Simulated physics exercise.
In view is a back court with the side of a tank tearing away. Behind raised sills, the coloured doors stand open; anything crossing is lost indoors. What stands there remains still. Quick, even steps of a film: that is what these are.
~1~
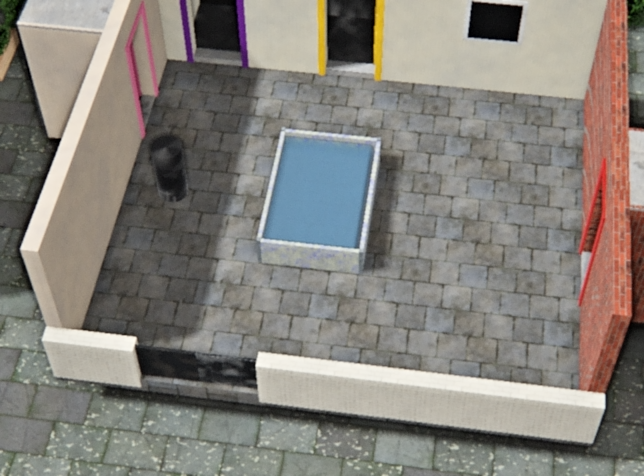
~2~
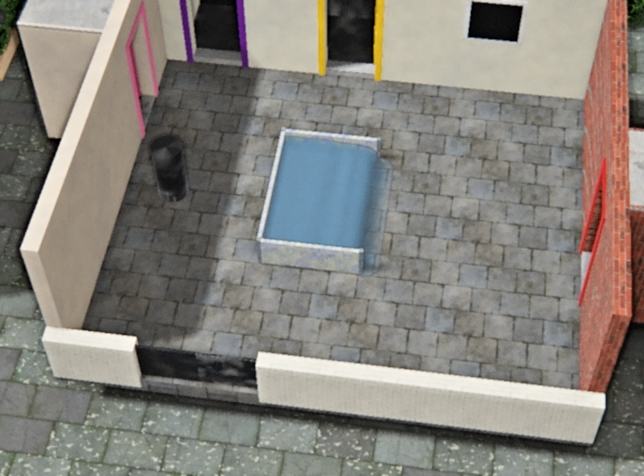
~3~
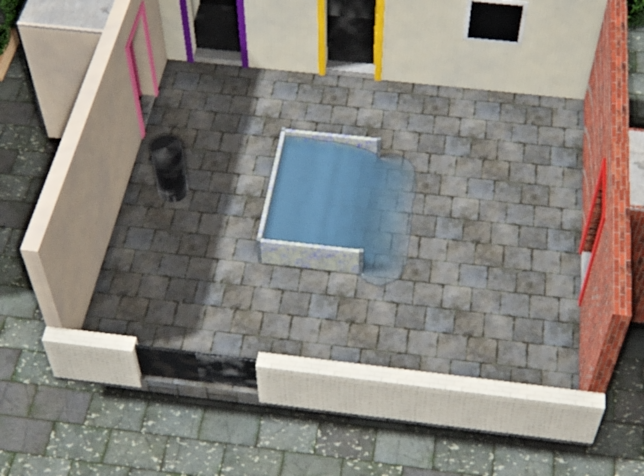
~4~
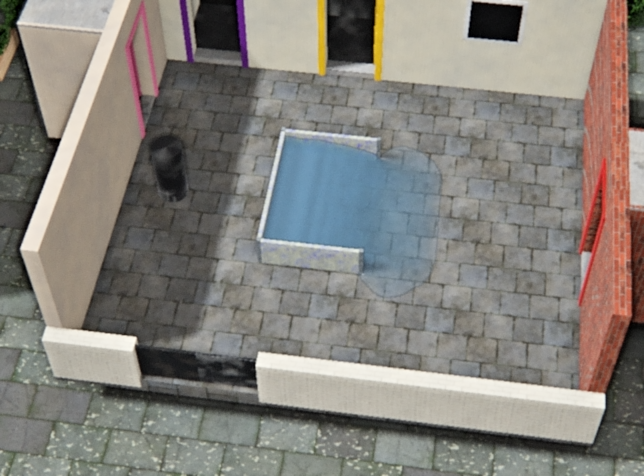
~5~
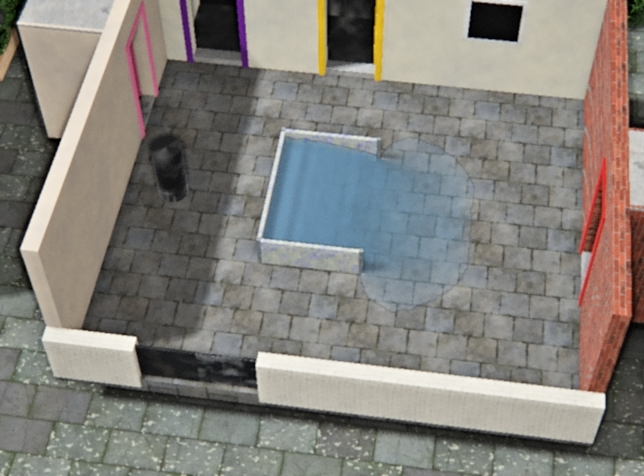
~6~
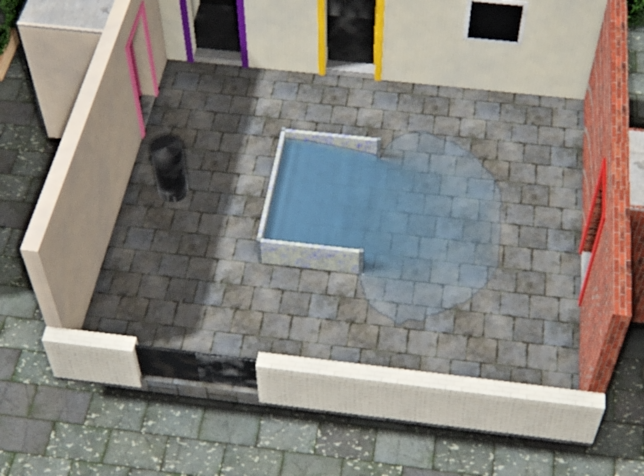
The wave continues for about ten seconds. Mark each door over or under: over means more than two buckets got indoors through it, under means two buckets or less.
Yellow door - under, purple door - under, pink door - under, red door - over.
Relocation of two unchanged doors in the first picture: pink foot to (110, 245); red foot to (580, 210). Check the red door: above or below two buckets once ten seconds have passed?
My reading: Red floods.
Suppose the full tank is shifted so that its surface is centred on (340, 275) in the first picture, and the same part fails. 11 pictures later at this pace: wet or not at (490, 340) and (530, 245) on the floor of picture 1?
Point 1: Soaked through; point 2: Soaked through.
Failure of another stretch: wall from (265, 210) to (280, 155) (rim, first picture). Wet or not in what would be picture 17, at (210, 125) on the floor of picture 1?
By then I'd expect it to be drenched.
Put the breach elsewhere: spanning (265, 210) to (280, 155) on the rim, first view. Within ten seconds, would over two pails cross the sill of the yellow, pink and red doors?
Yellow door stays within the limit, pink door exceeds the limit, red door stays within the limit.
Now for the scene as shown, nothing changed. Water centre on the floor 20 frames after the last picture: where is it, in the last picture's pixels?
I reckon somewhere around (476, 237).
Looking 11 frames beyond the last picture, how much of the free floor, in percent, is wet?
About 35 in a hundred.
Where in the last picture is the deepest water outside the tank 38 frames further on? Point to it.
Near (568, 417).
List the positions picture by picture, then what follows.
The tank at (321, 191) is whole and still, in the first picture.
Water pours out at (368, 209) and has run to (368, 273), in the second picture.
The front is at (382, 280), out from the gap at (368, 210), in the third picture.
Water pours out at (368, 210) and has run to (392, 291), in the fourth picture.
Water pours out at (368, 210) and has run to (443, 287), in the fifth picture.
The front is at (482, 279), out from the gap at (368, 210), in the sixth picture.
A moment on, water covers 30 % of the floor; the yellow door not reached, the purple door not reached, the pink door not reached, the red door wet at the sill, nothing in.
Next, water covers 35 % of the floor; the yellow door not reached, the purple door not reached, the pink door not reached, the red door over two buckets in.
Then, water covers 40 % of the floor; the yellow door not reached, the purple door not reached, the pink door not reached, the red door far over two buckets in.
Later, water covers 60 % of the floor; the yellow door wet at the sill, nothing in, the purple door not reached, the pink door not reached, the red door far over two buckets in.
In the end, water covers 85 % of the floor; the yellow door wet at the sill, nothing in, the purple door not reached, the pink door wet at the sill, nothing in, the red door far over two buckets in.
